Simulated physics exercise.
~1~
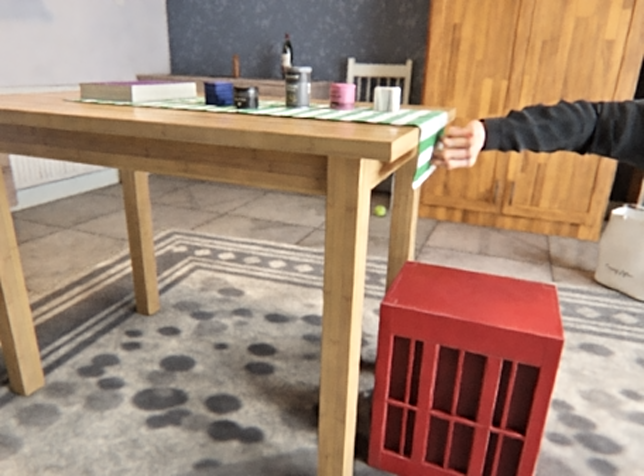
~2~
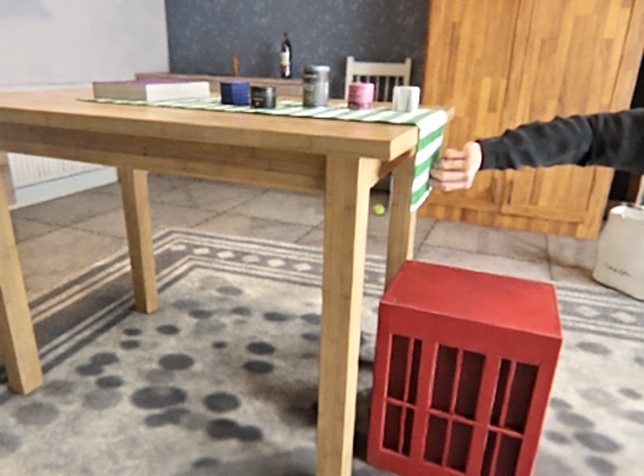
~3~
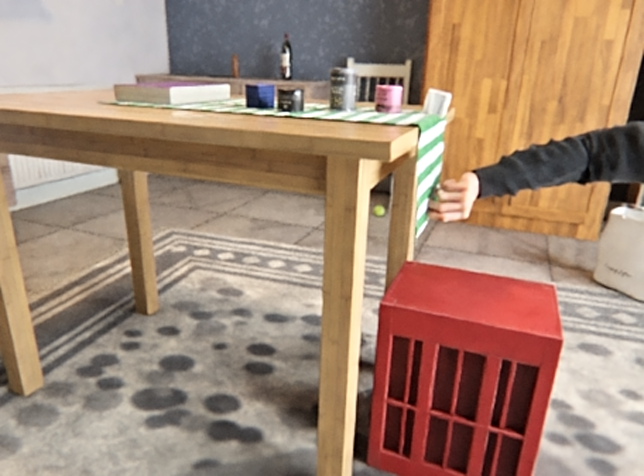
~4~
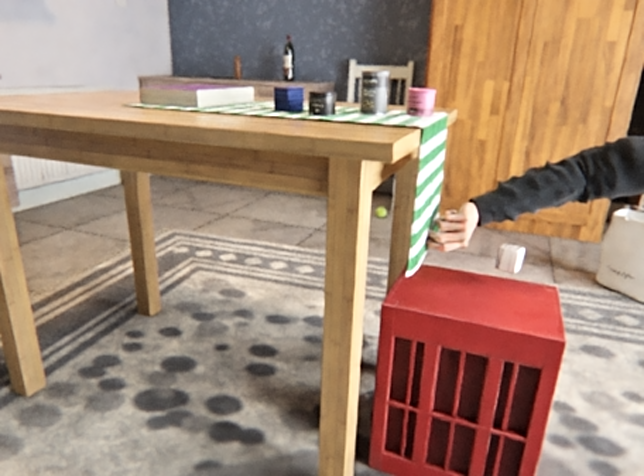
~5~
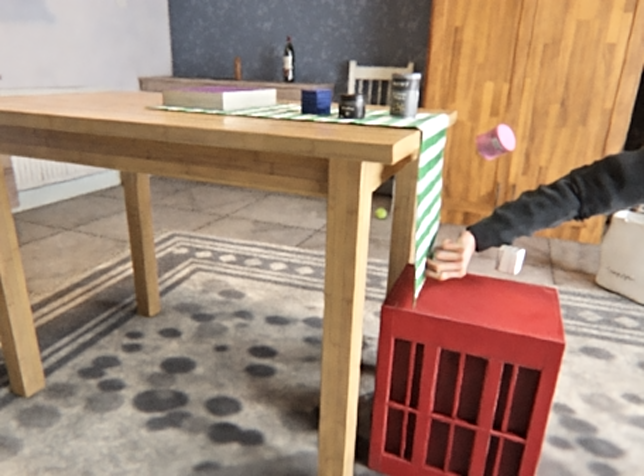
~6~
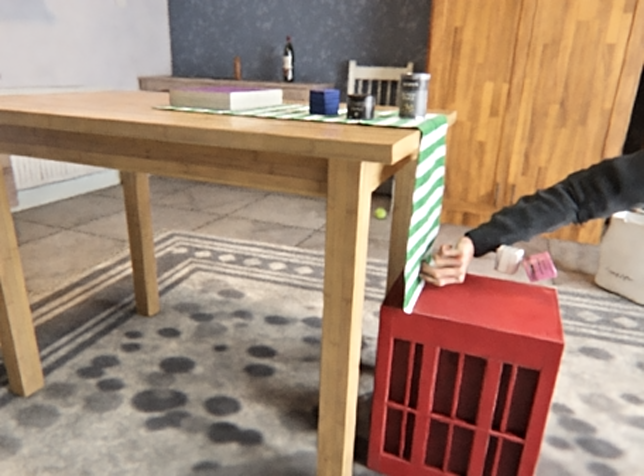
At the table, a hand pulls the green-striped cloth down to the crate, dropping two items.
